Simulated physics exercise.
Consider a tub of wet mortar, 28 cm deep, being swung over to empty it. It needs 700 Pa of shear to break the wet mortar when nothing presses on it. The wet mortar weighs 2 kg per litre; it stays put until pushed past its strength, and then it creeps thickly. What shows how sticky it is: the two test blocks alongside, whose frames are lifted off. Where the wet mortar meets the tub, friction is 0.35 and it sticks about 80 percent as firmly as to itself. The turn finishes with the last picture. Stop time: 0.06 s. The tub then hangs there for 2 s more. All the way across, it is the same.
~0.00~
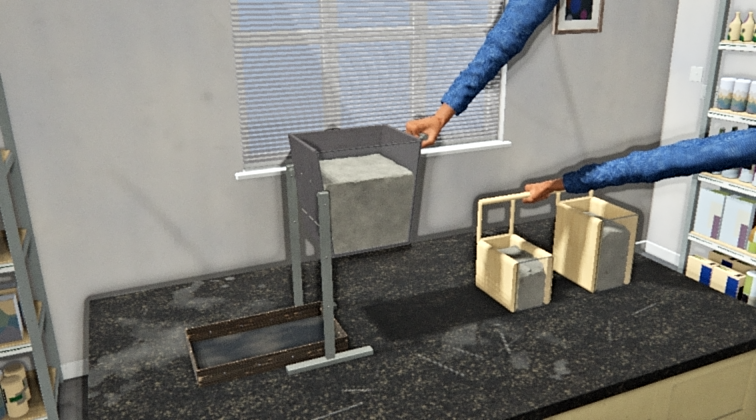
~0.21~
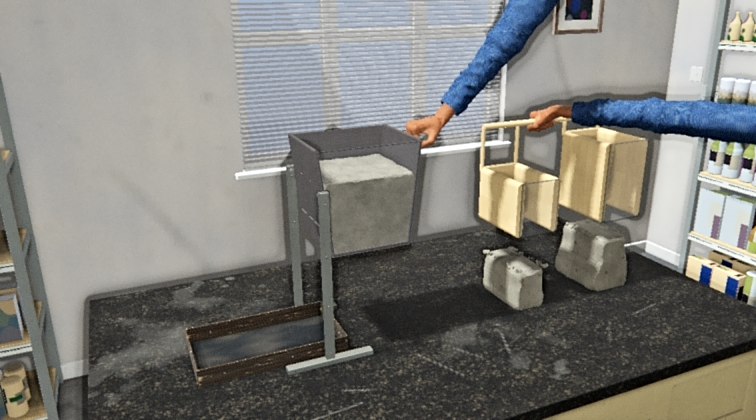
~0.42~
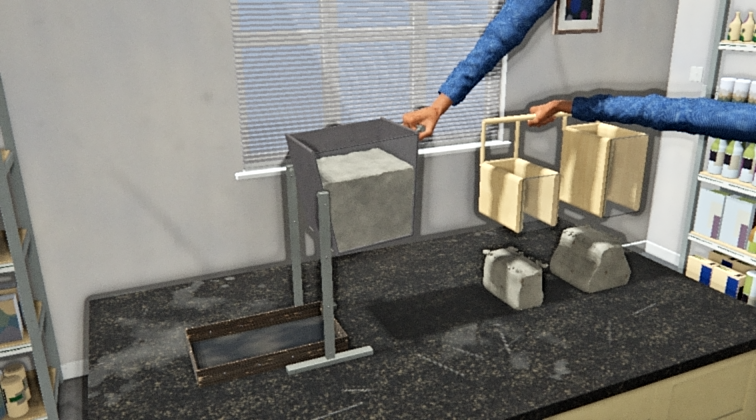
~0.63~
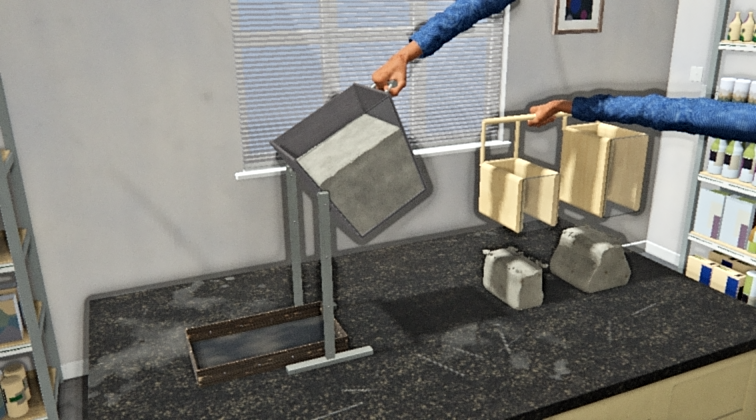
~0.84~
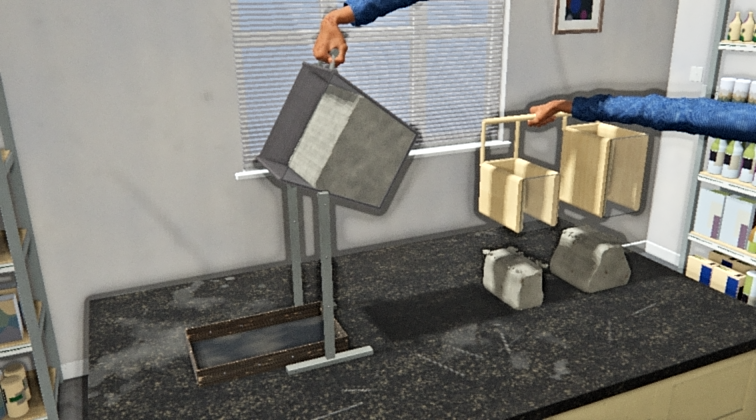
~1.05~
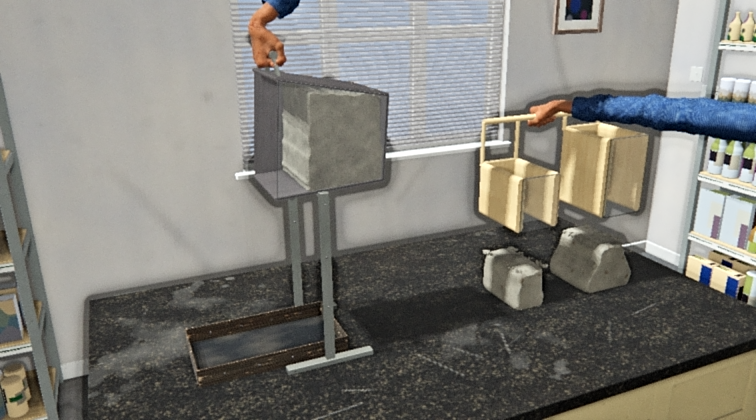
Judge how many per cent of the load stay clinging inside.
I would put it at about 74 percent.
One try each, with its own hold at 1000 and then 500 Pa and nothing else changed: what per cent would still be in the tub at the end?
Expect about 100 in a hundred, then about 60 in a hundred.
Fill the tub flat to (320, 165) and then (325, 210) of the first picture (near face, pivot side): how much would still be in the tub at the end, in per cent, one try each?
First try 60 per cent, second try 100 per cent.
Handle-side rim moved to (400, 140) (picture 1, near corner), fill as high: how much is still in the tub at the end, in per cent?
Close to 100 per cent would still be in the tub.
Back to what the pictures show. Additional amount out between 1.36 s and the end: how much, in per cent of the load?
18 per cent.
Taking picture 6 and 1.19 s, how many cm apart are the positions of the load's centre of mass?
Something like 4 cm, give or take.
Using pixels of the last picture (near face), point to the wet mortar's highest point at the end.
Close to pixel (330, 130).
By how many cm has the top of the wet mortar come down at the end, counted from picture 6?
Roughly 9 cm.
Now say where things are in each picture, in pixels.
Handle-side rim at (419, 141), tilt 0 degrees; crest of the wet mortar at (403, 173); block heights 13 cm, 21 cm (left to right), in the first frame.
Handle-side rim at (419, 141), tilt 0 degrees; crest of the wet mortar at (403, 173); block heights 13 cm, 18 cm (left to right), in the second frame.
Handle-side rim at (416, 133), tilt 4 degrees; crest of the wet mortar at (408, 167); block heights 13 cm, 16 cm (left to right), in the third frame.
Handle-side rim at (387, 96), tilt 30 degrees; crest of the wet mortar at (395, 130); block heights 13 cm, 16 cm (left to right), in the fourth frame.
Handle-side rim at (332, 74), tilt 60 degrees; crest of the wet mortar at (362, 98); block heights 13 cm, 16 cm (left to right), in the fifth frame.
Handle-side rim at (277, 82), tilt 86 degrees; crest of the wet mortar at (315, 92); block heights 13 cm, 16 cm (left to right), in the sixth frame.
After 1.19 s, the tub is at 86 degrees and holds 100 %.
After 1.36 s, the tub is at 86 degrees and holds 92 %.
After 1.53 s, the tub is at 86 degrees and holds 80 %.
After 1.70 s, the tub is at 86 degrees and holds 74 %.
After 3.05 s, the tub is at 86 degrees and holds 74 %.
